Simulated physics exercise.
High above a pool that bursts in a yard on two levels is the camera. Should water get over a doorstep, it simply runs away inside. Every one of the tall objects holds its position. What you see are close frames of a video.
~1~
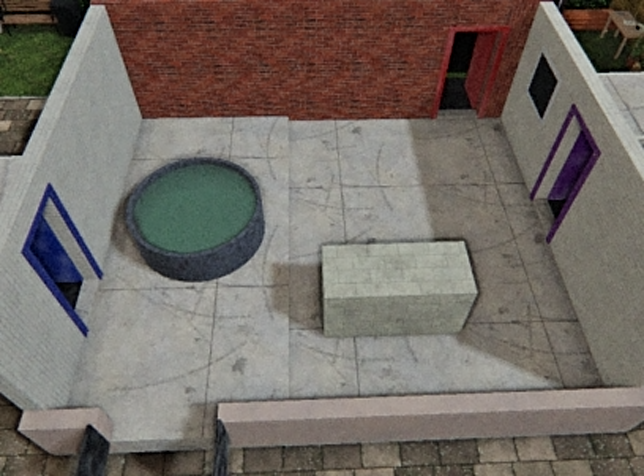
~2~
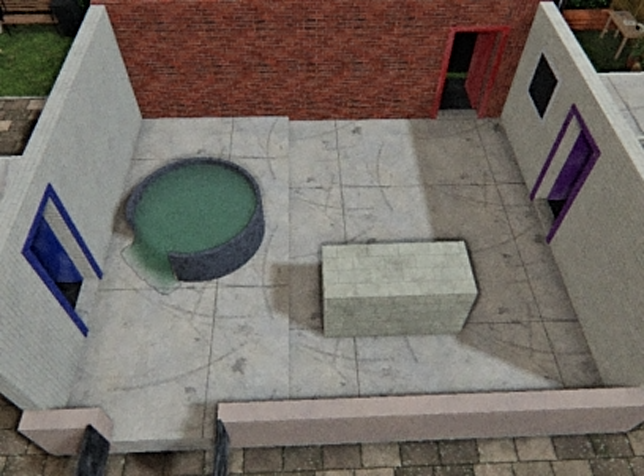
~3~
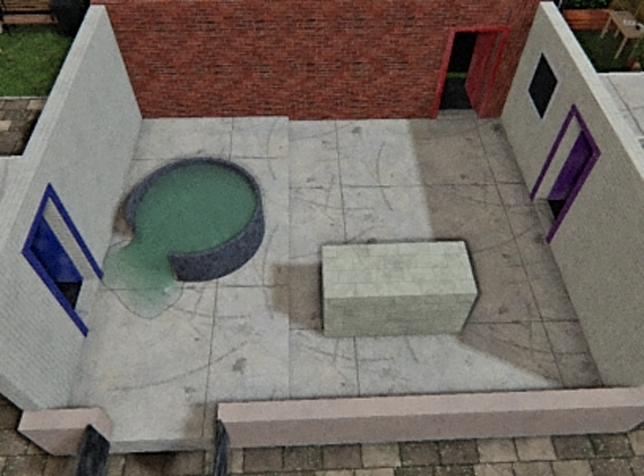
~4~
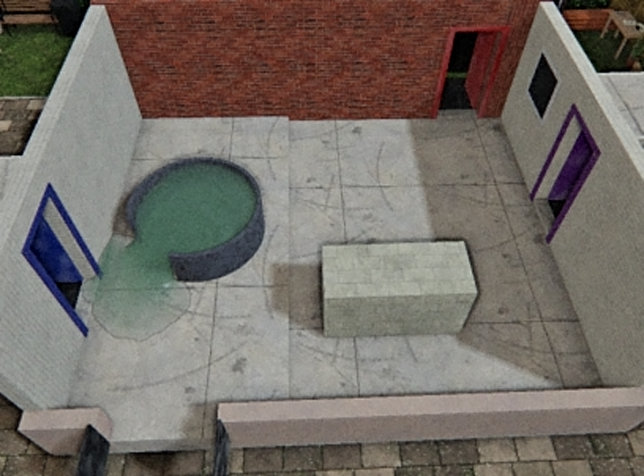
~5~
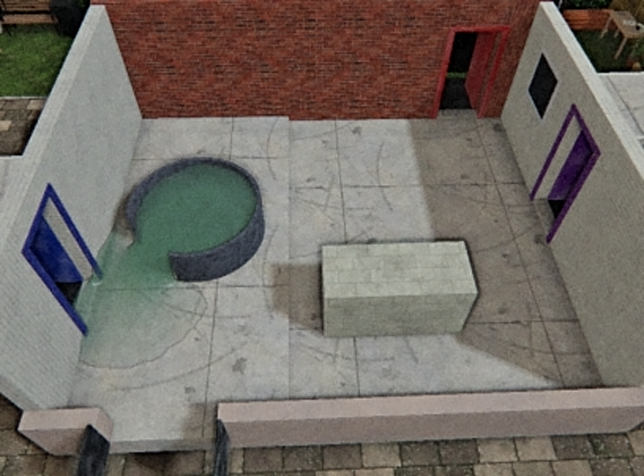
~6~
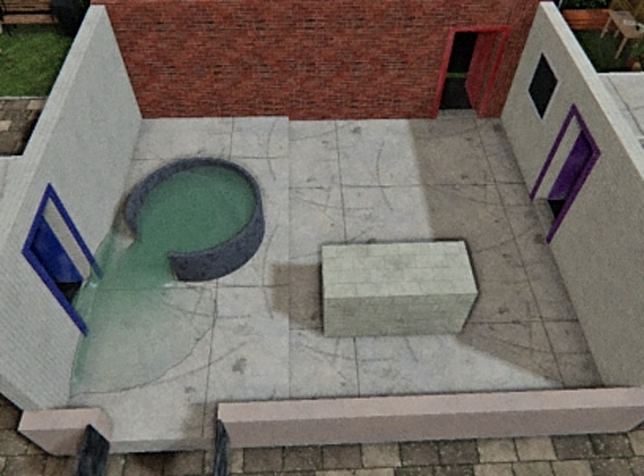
In a walled yard with blue, red and purple doorways, a round pool of green water opens at its lower left side, and the water pours out, spreading across the pale paving toward the viewer and along the left wall.
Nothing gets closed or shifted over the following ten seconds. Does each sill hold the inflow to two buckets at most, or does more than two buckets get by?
In the end the red door respects the limit; the purple door respects the limit; the blue door breaks the limit.
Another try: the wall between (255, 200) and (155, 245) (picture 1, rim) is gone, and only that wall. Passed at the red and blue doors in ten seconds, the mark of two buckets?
Result - red: Crosses the threshold; blue: Fails to reach it.
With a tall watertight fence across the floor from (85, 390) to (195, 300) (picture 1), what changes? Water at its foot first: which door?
The blue one.
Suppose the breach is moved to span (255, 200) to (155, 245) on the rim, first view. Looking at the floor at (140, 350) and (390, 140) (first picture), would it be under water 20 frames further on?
The first spot is swamped, the second spared.
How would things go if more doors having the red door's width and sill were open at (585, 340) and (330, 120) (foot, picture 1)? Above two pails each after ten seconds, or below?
Exceeds it; stays within it.
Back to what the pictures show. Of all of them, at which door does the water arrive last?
I'd say the red one.
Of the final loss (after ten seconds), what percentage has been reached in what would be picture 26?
Around 55 per cent.
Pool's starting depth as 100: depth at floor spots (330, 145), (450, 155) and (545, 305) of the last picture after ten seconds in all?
Respectively 2, 2 and 8 per cent.
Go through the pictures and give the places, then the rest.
The first frame shows the round pool at (196, 206) is whole and still.
In the second frame, the front is at (178, 284), out from the gap at (151, 259).
In the third frame, water pours out at (152, 259) and has run to (150, 314).
In the fourth frame, water pours out at (152, 260) and has run to (143, 335).
In the fifth frame, the front is at (89, 358), out from the gap at (152, 259).
In the sixth frame, the front is at (72, 390), out from the gap at (151, 259).
A moment on, water covers 10 % of the floor; the red door not reached, the purple door not reached, the blue door far over two buckets in.
Next, water covers 15 % of the floor; the red door not reached, the purple door not reached, the blue door far over two buckets in.
Then, water covers 30 % of the floor; the red door not reached, the purple door not reached, the blue door far over two buckets in.
Later, water covers 45 % of the floor; the red door not reached, the purple door not reached, the blue door far over two buckets in.
In the end, water covers 60 % of the floor; the red door wet at the sill, nothing in, the purple door wet at the sill, nothing in, the blue door far over two buckets in.
